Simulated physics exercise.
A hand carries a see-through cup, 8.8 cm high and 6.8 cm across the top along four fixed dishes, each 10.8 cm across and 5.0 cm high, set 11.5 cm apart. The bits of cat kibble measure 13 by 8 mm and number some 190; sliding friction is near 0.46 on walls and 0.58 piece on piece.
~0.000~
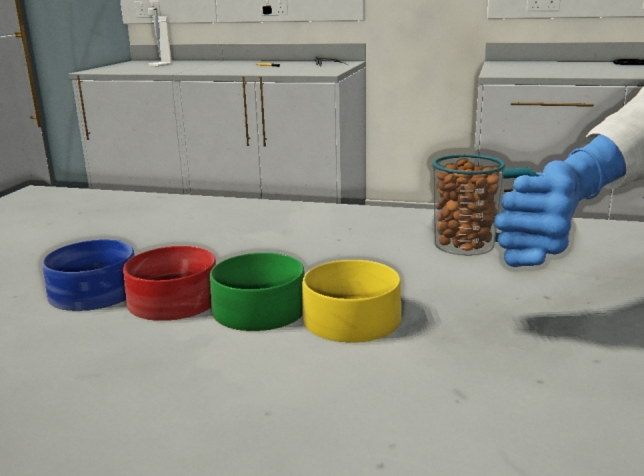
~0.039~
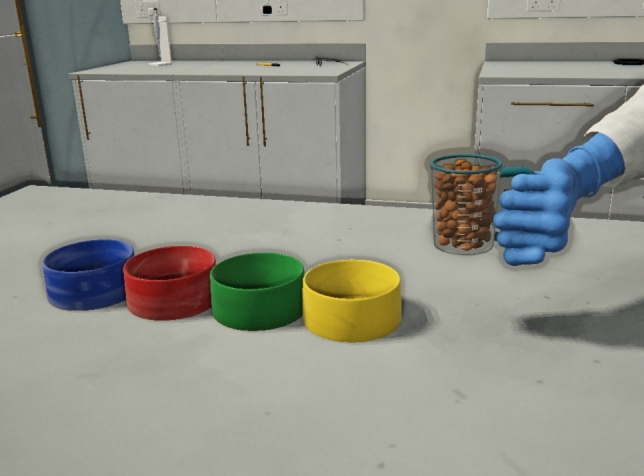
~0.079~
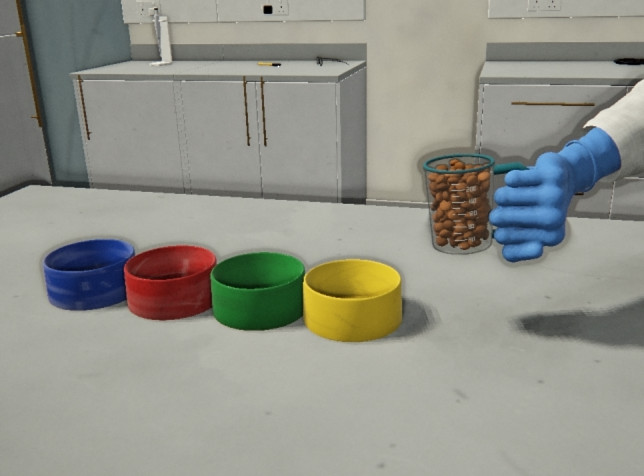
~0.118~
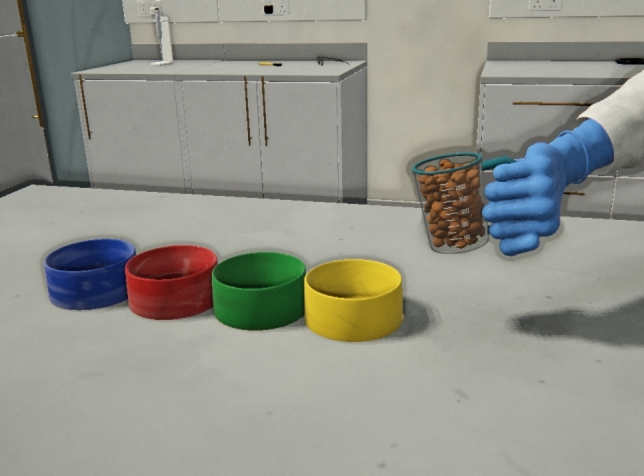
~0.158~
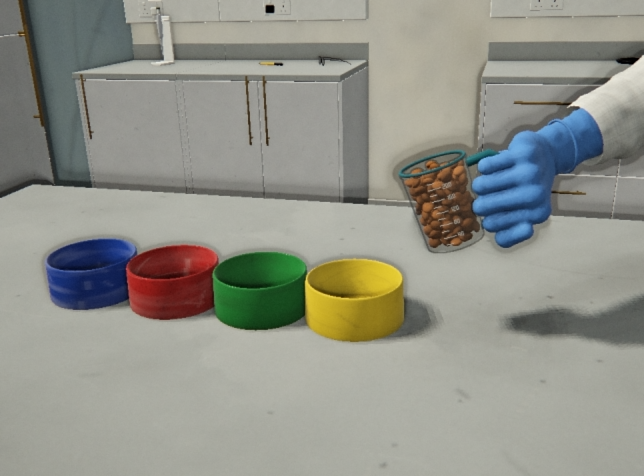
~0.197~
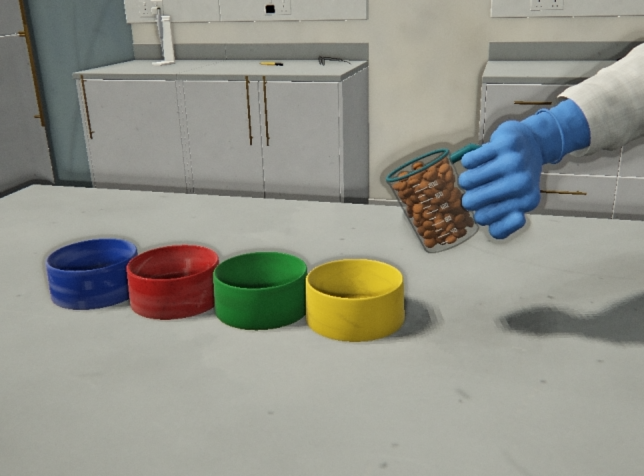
A blue-gloved hand in a white sleeve holds a clear cup full of brown pieces at the right, above a pale grey worktop in a laboratory-like room, seen from slightly above. Four round dishes, blue, red, green and yellow from left to right, sit in a row before grey cupboards. The hand shifts the cup slightly left while tilting it progressively leftward, and the camera appears almost still.
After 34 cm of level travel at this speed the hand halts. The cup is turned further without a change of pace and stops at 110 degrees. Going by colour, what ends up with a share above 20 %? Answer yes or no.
Red: Yes, blue: No, green: Yes, yellow: No, counter: No.
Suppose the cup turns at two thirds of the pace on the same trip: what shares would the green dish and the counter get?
Green 10, counter 10.
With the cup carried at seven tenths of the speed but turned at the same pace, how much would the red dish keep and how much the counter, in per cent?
In that case red 20, counter 10.
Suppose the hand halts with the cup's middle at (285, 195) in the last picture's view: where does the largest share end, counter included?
Most goes to: Green.
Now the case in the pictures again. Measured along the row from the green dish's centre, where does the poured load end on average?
About 7 cm to its left.
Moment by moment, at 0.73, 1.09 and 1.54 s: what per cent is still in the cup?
In turn: 75, 35, 10.
After 0.73 s, tilt 110 degrees; cup holds 75 %, green 25 %.
After 1.09 s, tilt 110 degrees; cup holds 35 %, red 15 %, green 45 %.
Then, at 1.54 s, tilt 110 degrees; cup holds 10 %, red 40 %, green 45 %.
In the end, at 2.6 s, red 45 %, blue 0 %, green 45 %, yellow 0 %, counter 5 %, cup 5 %.
